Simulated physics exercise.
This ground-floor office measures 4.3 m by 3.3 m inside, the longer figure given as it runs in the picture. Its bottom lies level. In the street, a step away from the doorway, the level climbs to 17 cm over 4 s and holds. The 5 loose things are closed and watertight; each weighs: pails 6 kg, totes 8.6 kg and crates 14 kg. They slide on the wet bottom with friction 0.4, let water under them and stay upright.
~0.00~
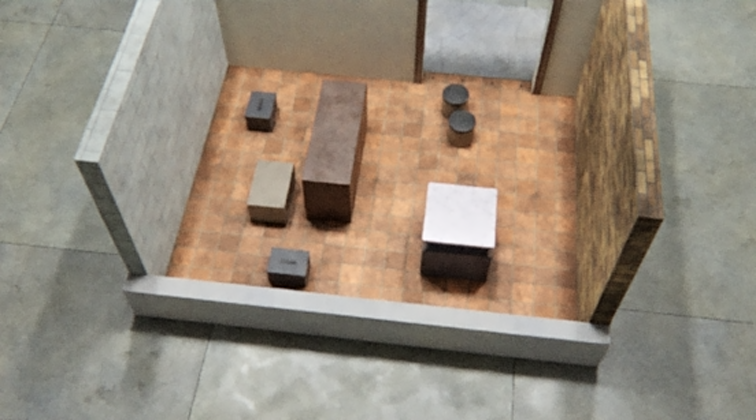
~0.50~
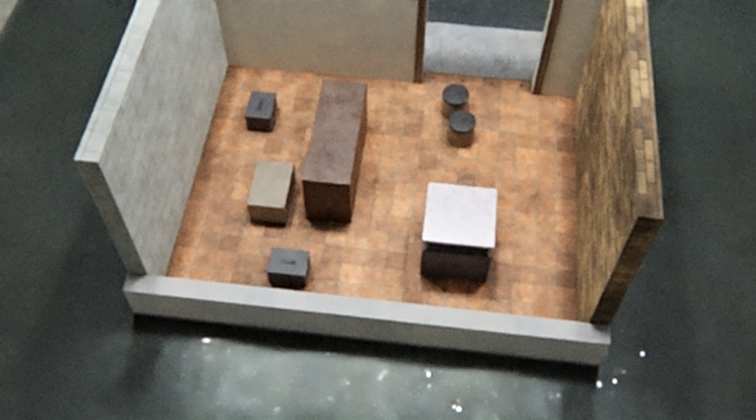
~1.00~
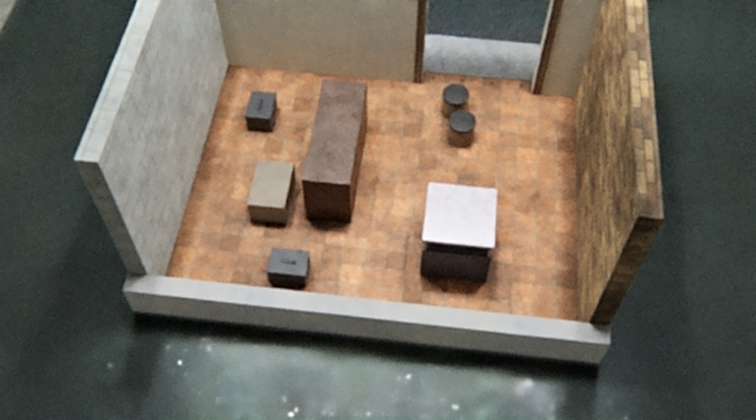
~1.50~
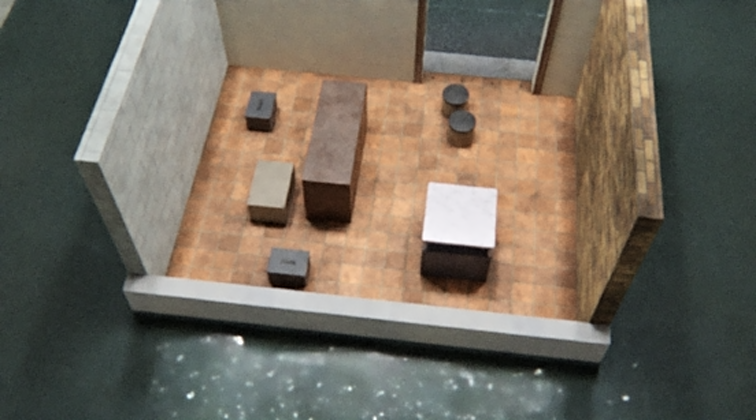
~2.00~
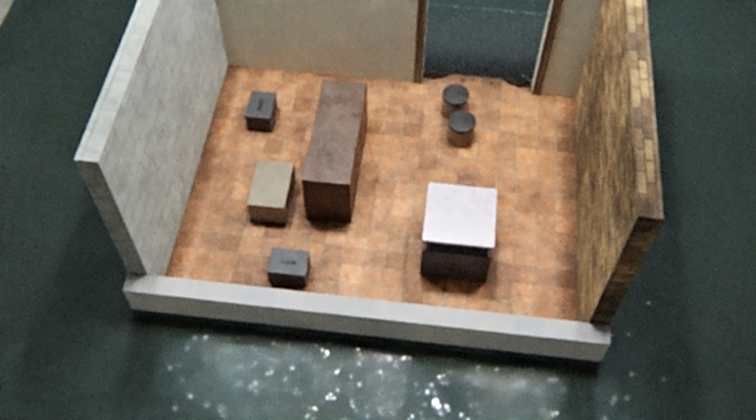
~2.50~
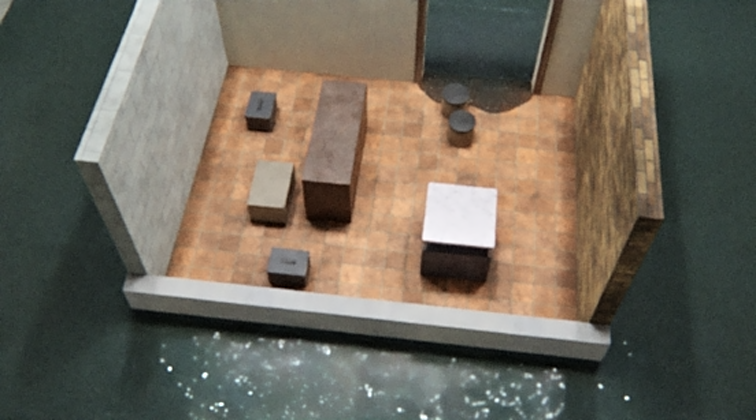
Dark water spreads over the grey ground around a small open-topped room, glinting along the front wall. It then comes up through the doorway at the back and creeps a short way onto the tiled floor, reaching the two round stools, while the boxes and blocks inside stay still.
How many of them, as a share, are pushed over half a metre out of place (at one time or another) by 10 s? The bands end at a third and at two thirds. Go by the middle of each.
It is from one to two thirds.
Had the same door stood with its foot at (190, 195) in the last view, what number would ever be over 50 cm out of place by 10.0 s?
Then 2.
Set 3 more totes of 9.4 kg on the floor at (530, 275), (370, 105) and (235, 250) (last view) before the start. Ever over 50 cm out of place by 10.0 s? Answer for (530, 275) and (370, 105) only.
In that order: Over, less.
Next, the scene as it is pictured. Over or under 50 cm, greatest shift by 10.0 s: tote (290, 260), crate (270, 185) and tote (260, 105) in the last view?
In turn: Over, under, less.
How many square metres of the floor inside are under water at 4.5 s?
Some 5.0 m2.
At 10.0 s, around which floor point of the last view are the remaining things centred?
At about (231, 209).
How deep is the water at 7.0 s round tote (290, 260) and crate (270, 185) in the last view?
Roughly 3 and 0 cm.
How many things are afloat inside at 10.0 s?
I count 2.
After 3.5 s 0 of 5 are over 50 cm from their spots; 0 afloat.
After 4.5 s 1 of 5 are over 50 cm from their spots; 0 afloat.
After 7.0 s 2 of 5 are over 50 cm from their spots; 0 afloat.
After 10.0 s 3 of 5 are over 50 cm from their spots, and 3 have been at some point; 2 afloat.
